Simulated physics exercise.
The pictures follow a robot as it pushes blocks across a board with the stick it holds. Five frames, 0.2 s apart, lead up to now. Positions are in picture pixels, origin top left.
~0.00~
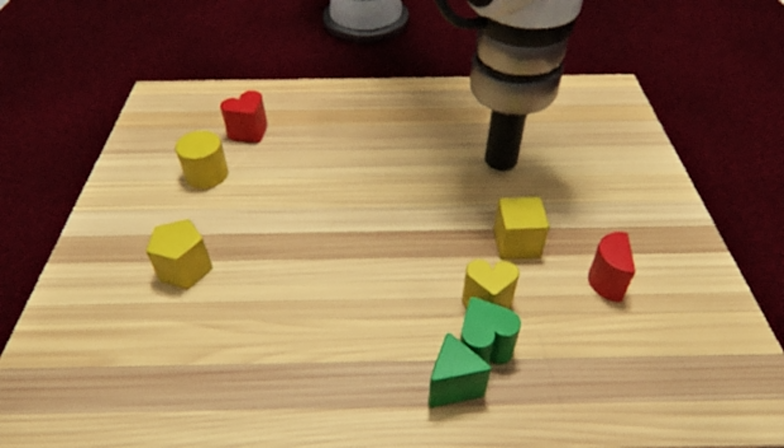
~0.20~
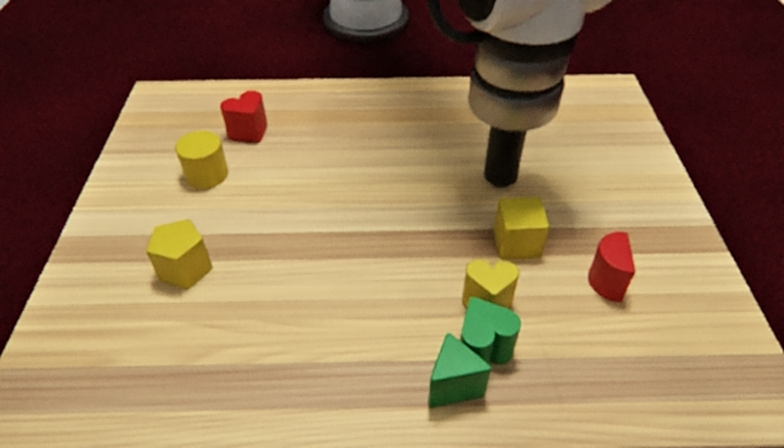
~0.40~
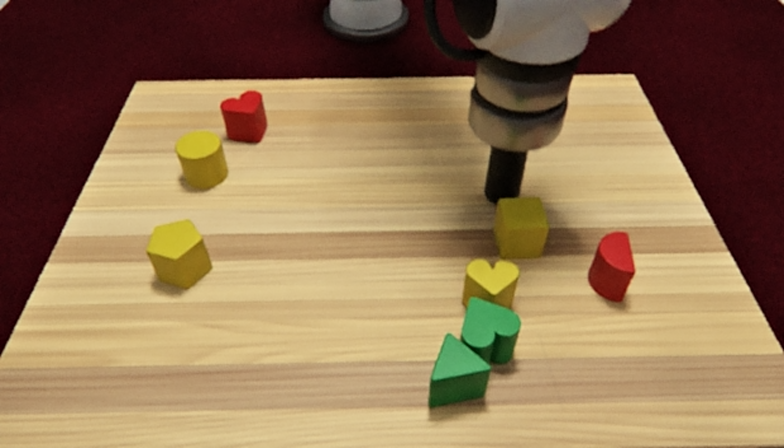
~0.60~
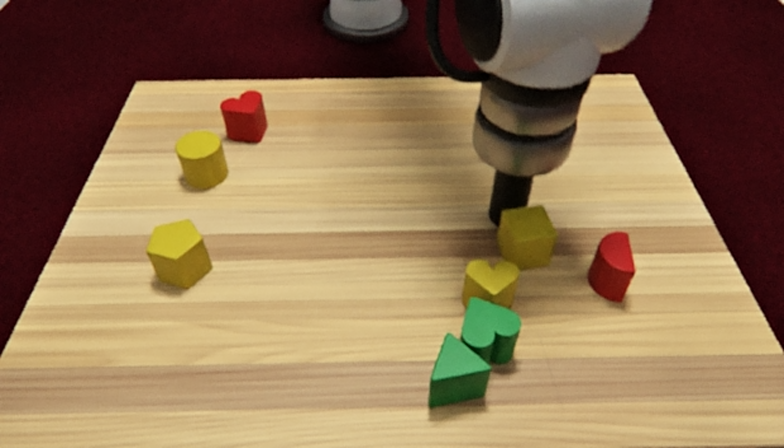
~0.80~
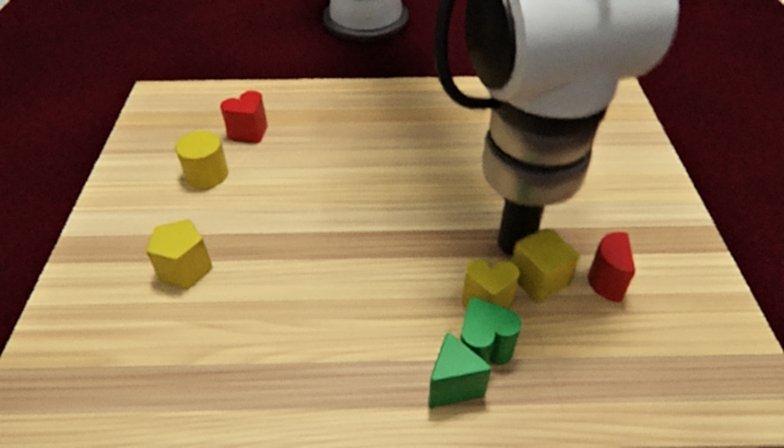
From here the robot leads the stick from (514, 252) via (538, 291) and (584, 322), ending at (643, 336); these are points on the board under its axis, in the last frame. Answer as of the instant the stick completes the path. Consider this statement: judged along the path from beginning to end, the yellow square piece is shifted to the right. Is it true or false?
Answer: True.
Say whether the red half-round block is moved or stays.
Its place stays the same.
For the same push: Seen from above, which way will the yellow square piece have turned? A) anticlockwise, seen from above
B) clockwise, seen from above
B
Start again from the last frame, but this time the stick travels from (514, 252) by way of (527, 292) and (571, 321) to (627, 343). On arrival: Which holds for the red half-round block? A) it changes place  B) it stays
B: It stays.
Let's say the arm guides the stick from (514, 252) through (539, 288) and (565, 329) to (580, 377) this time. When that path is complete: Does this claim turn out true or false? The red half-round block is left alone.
True.
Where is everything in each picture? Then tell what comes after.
Stick's lower end at (501, 160); yellow heart at (493, 274); yellow square piece at (524, 212); red half-round block at (618, 250), in the first picture.
Stick at (500, 175); blocks still, in the second picture.
Stick at (502, 194); blocks still, in the third picture.
Stick at (507, 217); yellow square piece at (530, 222), in the fourth picture.
Stick at (516, 243); yellow heart at (493, 274); yellow square piece at (548, 249); red half-round block at (618, 250), in the fifth picture.
On the path given first. One third of the way, stick at (541, 284); yellow square piece at (583, 291), turned 15° anticlockwise.
Two thirds of the way, stick at (588, 314); yellow square piece at (627, 330).
At the end, stick at (648, 328); yellow heart still; yellow square piece at (651, 345), turned 40° clockwise; red half-round block still.
